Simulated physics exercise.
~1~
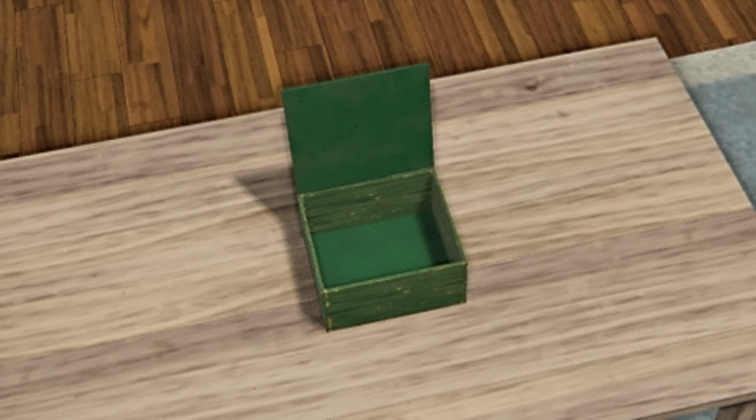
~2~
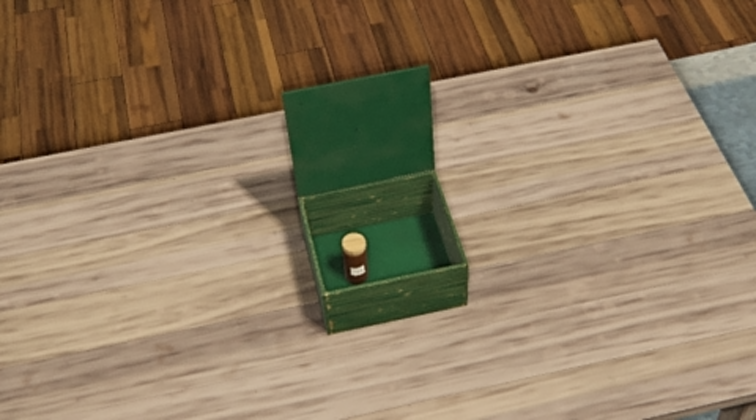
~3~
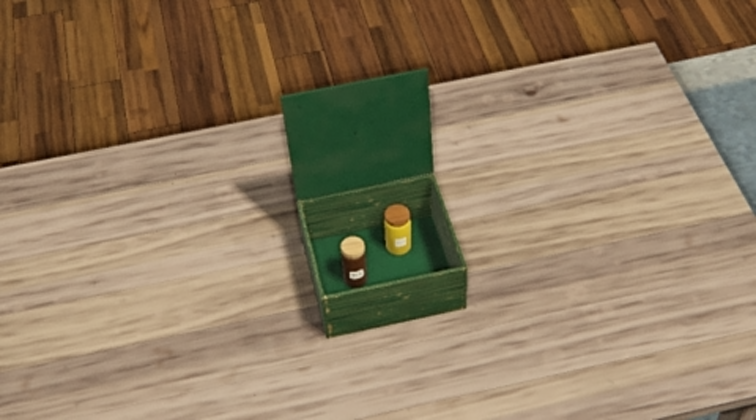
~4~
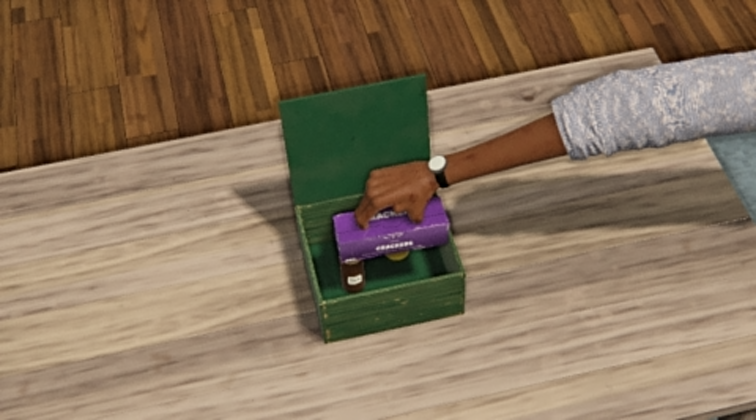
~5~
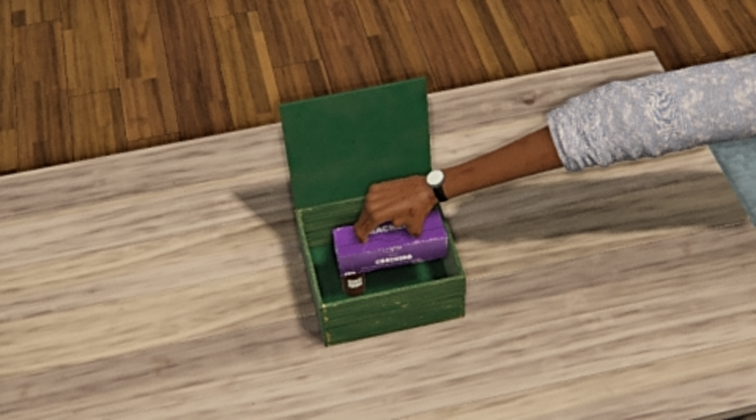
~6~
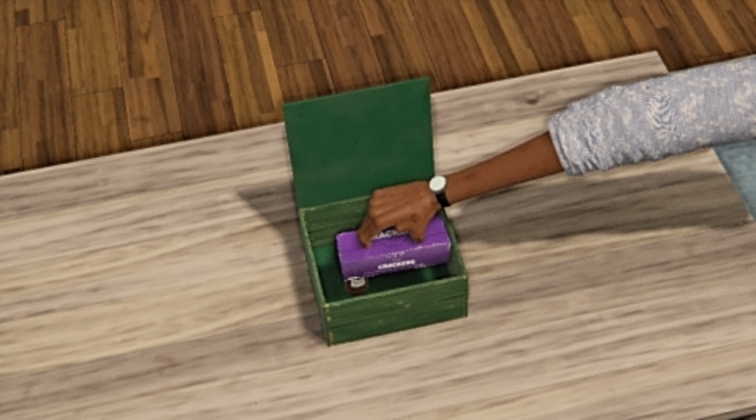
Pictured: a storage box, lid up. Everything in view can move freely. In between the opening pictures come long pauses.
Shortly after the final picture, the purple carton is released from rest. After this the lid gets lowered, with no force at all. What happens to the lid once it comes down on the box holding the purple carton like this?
Most likely the lid will meet the rim.
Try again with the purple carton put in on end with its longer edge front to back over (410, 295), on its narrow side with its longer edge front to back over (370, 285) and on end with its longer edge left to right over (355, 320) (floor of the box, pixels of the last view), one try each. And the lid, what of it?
Try 1: Lid not shut; try 2: Lid shut; try 3: Lid not shut.
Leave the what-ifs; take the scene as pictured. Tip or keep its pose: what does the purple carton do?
In the end, the purple carton winds up askew.
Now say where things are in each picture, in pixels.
In the first frame, the last thing is not in view yet.
In the second frame, the last thing is not in view yet; brown shaker (355, 259).
In the third frame, the last thing is not in view yet; brown shaker (354, 262).
In the fourth frame, coming down; purple carton (391, 229); brown shaker (352, 268).
In the fifth frame, coming down; purple carton (390, 243).
In the sixth frame, in place under the hand; purple carton (393, 248).
Then, 0.80 s after the last picture, lid starting down; purple carton on its side near (385, 299).
Then, 1.60 s after the last picture, lid 59° above the rim; purple carton on its side near (385, 299).
Then, 1.90 s after the last picture, lid 17° above the rim; purple carton on its side near (385, 299).
At rest, lid shut; tipped over in the box, purple carton; the other 2 in place. Seen from the same camera at the end, purple carton near (385, 299).
